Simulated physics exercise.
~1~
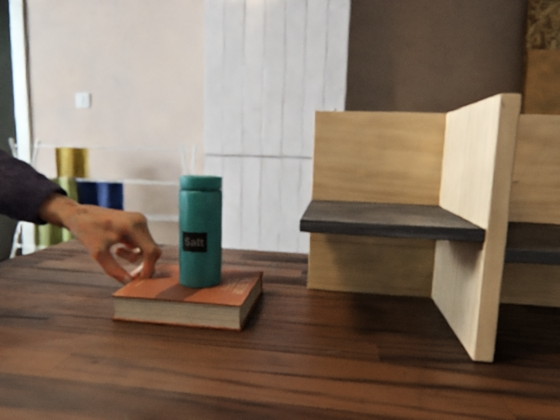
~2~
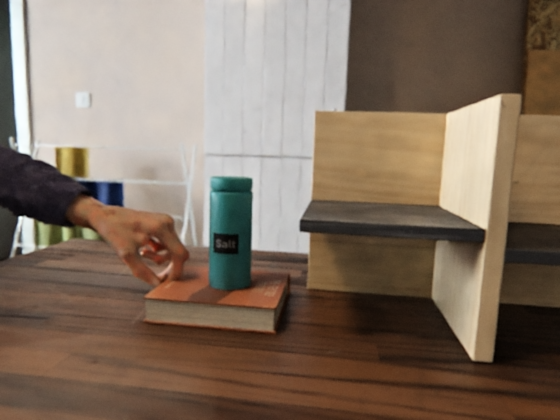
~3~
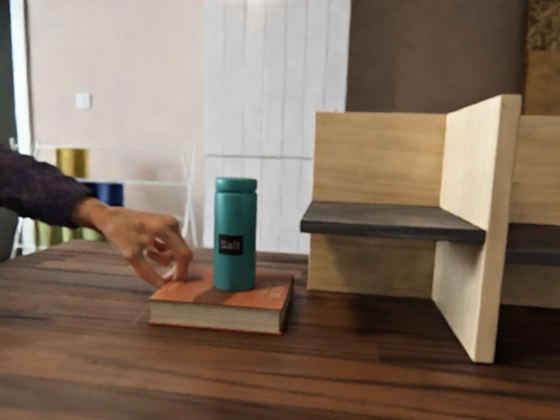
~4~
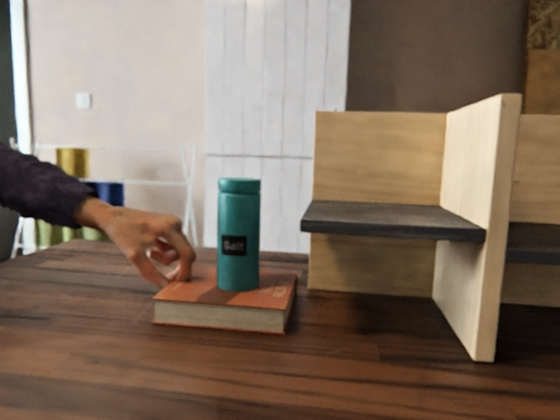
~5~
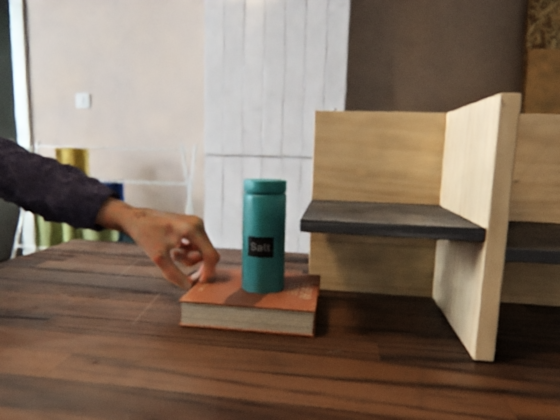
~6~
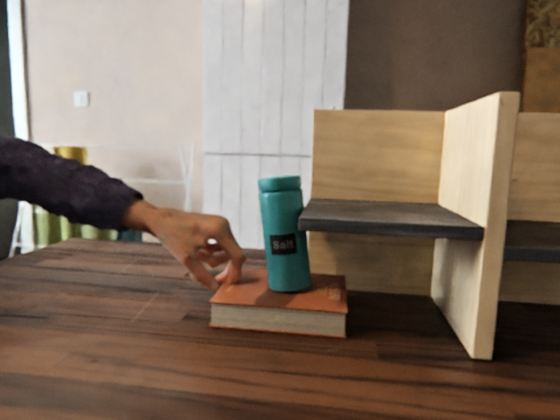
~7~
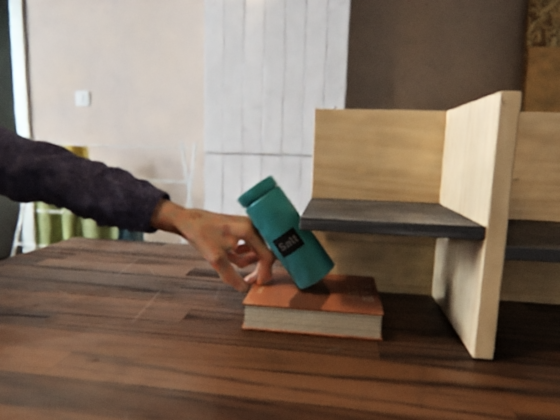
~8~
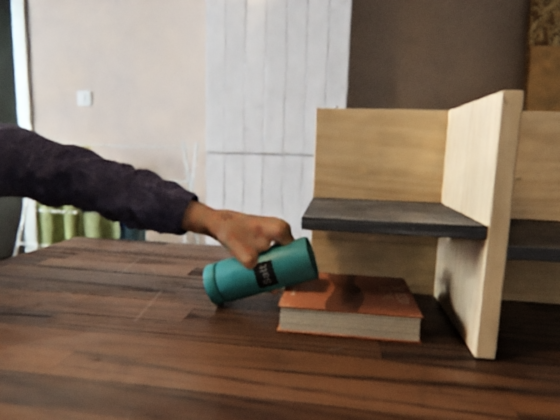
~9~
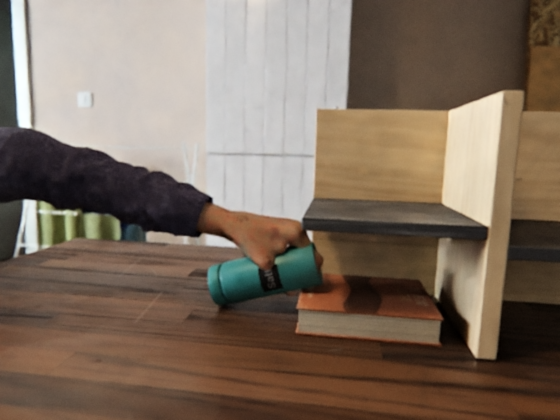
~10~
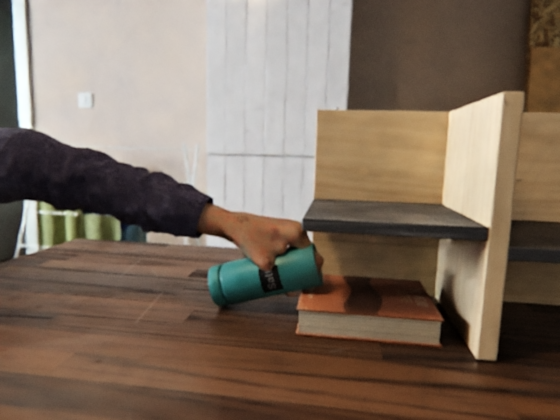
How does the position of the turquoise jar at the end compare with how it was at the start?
At the start the turquoise jar stands upright on the orange book, but by the end it is lying on its side at the book's left edge.
Turquoise jar riding an orange book pushed right by a hand, catching the low shelf, tipping back and ending on its side.
